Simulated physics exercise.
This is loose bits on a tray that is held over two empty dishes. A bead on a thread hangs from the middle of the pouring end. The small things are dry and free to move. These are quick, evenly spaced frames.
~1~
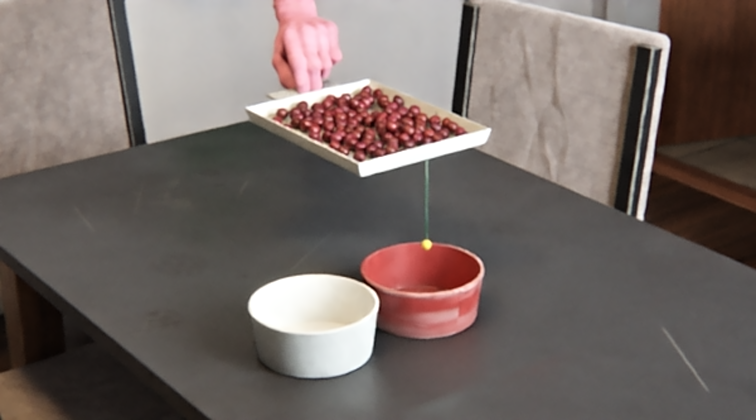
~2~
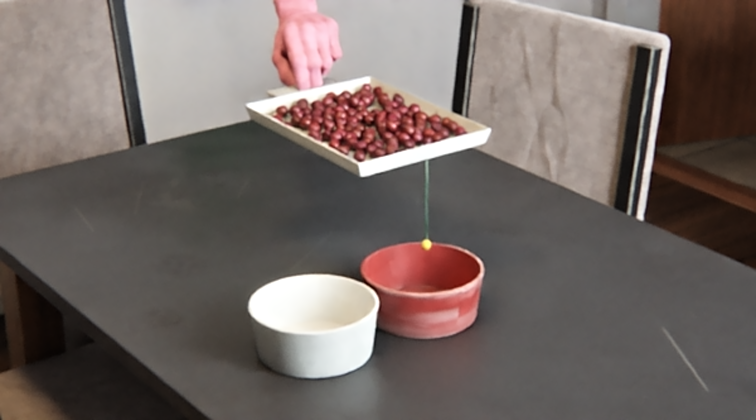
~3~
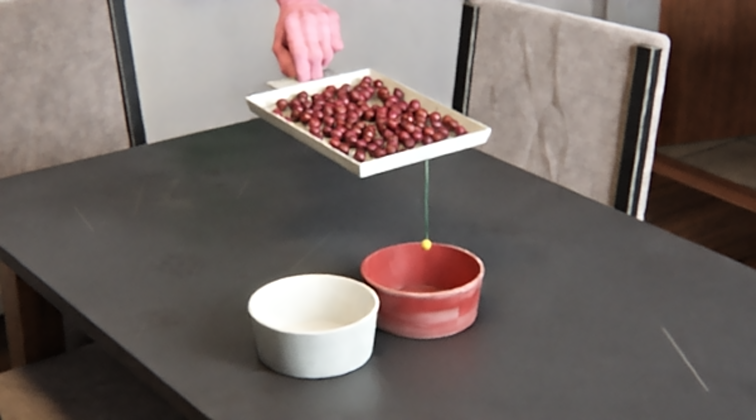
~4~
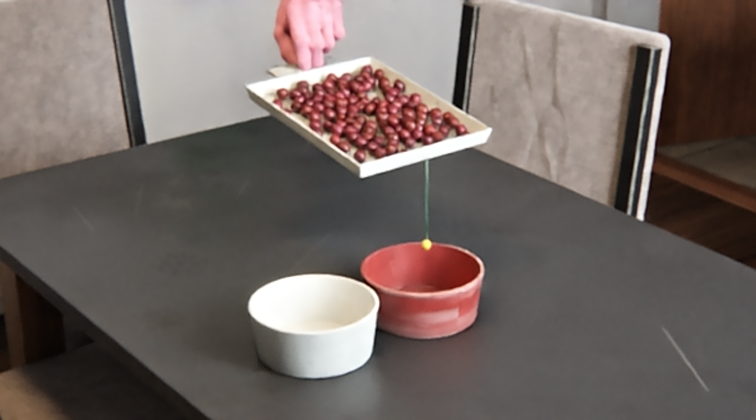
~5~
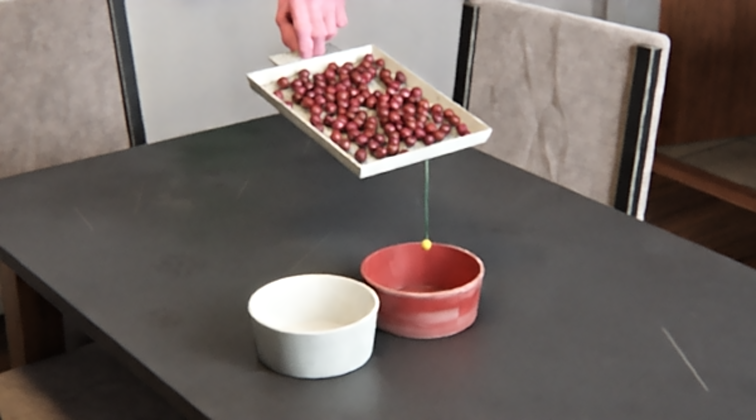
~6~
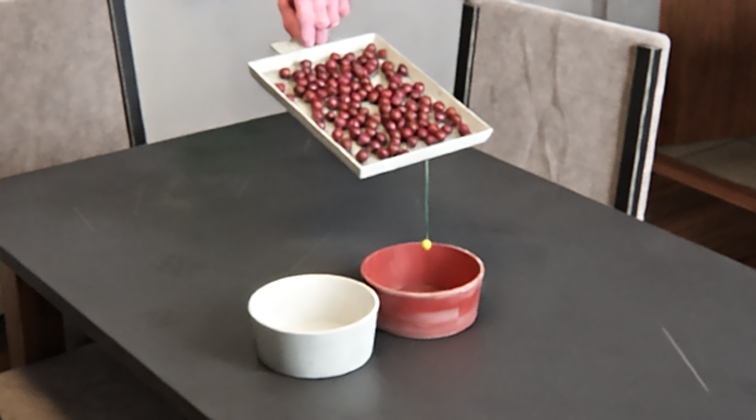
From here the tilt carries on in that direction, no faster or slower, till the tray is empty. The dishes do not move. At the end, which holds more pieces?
The right-hand one ends fuller.
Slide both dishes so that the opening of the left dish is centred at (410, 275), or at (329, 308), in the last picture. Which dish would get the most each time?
First the left-hand dish, then the dish on the right.
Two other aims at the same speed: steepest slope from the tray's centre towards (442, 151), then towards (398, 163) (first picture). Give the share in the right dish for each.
The first gives 20 %, the second 40 %.
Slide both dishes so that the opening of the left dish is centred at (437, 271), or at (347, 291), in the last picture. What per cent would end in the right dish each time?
Near 10 % and 30 %.
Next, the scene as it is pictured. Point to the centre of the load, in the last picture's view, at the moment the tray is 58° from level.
Roughly at (405, 100).
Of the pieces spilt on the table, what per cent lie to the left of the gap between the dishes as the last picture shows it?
About 0 per cent.
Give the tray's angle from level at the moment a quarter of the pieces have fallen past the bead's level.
At about 100°.
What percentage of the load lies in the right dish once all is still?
Near 30 %.
Soon after the last picture, tray tipped steeply; all on the tray.
A little later, tray tipped right over; about half on the tray; a small part in the right dish; a stray few outside both; about half in the air.
Later still, tray tipped past a quarter turn; a small part in the left dish; about a third in the right dish; about two thirds outside both.
At rest, tray tipped past a quarter turn; a small part in the left dish; about a third in the right dish; about two thirds outside both.
